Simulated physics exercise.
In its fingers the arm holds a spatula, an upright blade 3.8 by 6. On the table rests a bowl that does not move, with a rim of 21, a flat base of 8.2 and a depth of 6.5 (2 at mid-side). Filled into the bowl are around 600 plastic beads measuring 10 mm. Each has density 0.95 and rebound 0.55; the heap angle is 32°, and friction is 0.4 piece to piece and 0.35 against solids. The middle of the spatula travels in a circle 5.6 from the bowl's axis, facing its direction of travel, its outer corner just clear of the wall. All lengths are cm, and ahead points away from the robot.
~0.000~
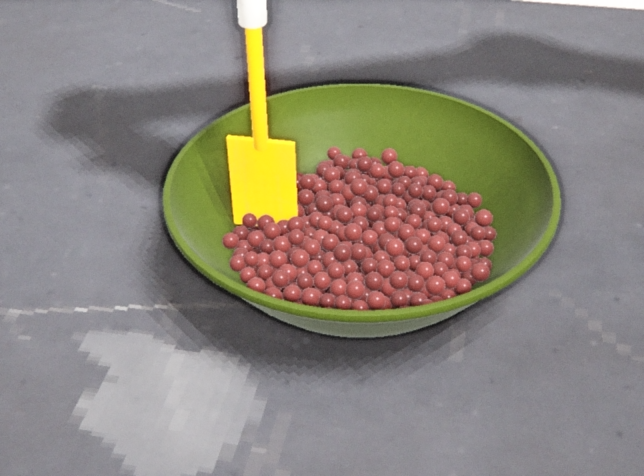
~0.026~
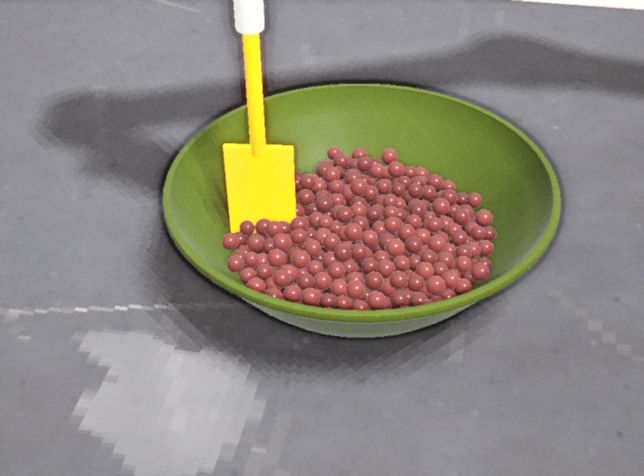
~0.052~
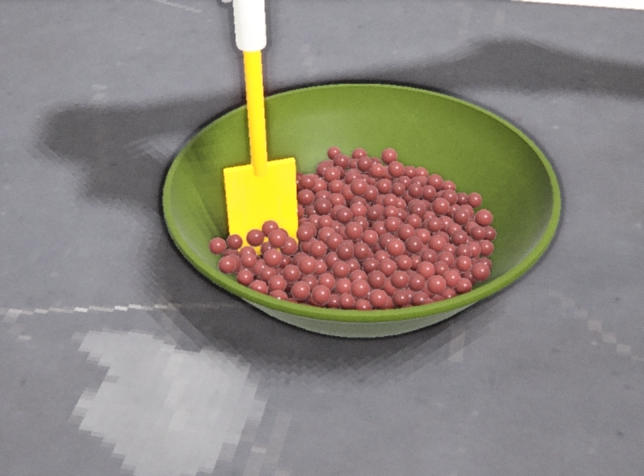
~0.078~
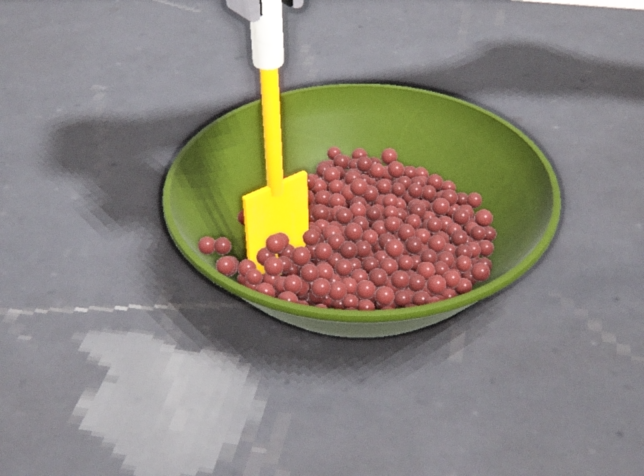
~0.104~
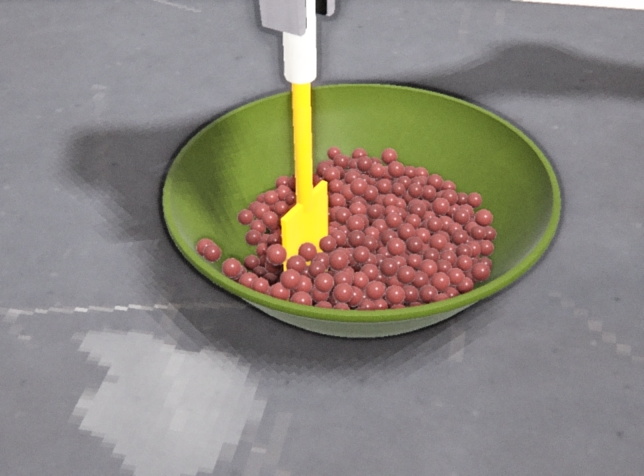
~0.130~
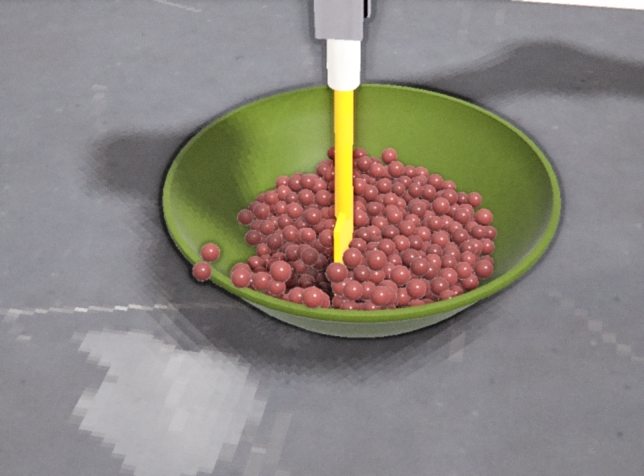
A robot arm sweeps a yellow spatula through red beads in a green bowl, moving rightward.
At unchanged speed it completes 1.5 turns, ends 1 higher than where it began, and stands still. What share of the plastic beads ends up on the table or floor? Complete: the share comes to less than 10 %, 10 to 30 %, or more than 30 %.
The share comes to between 10 and 30 %.
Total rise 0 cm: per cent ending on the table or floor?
I'd put it at about 25 per cent.
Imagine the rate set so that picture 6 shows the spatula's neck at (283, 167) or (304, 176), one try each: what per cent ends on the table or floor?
Near 0 per cent for the first, near 5 per cent for the second.
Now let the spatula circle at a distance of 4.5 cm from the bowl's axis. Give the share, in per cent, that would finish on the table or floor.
Near 15 %.
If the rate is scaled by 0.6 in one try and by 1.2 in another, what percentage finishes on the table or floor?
Around 5 percent on the first try and 25 percent on the second.
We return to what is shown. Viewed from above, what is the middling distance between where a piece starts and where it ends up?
2 centimetres.
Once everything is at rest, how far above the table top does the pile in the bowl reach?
Top height: Around 5.0 cm.
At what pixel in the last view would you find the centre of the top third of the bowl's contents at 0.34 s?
Near (372, 174).
By 0.34 s, 264° round, highest piece 10 above the table; 550 in the bowl, 23 on the table or floor, 27 in flight or on the tool.
By 0.55 s, 77° round, highest piece 8 above the table; 513 in the bowl, 78 on the table or floor, 9 in flight or on the tool.
By 0.85 s, 180° round, highest piece 5 above the table; 503 in the bowl, 96 on the table or floor, 1 in flight or on the tool.
By 1.55 s, 180° round, highest piece 5 above the table; 503 in the bowl, 97 on the table or floor.
Final count, 503 in the bowl, 97 on the table or floor. That is 16 % on the table or floor.
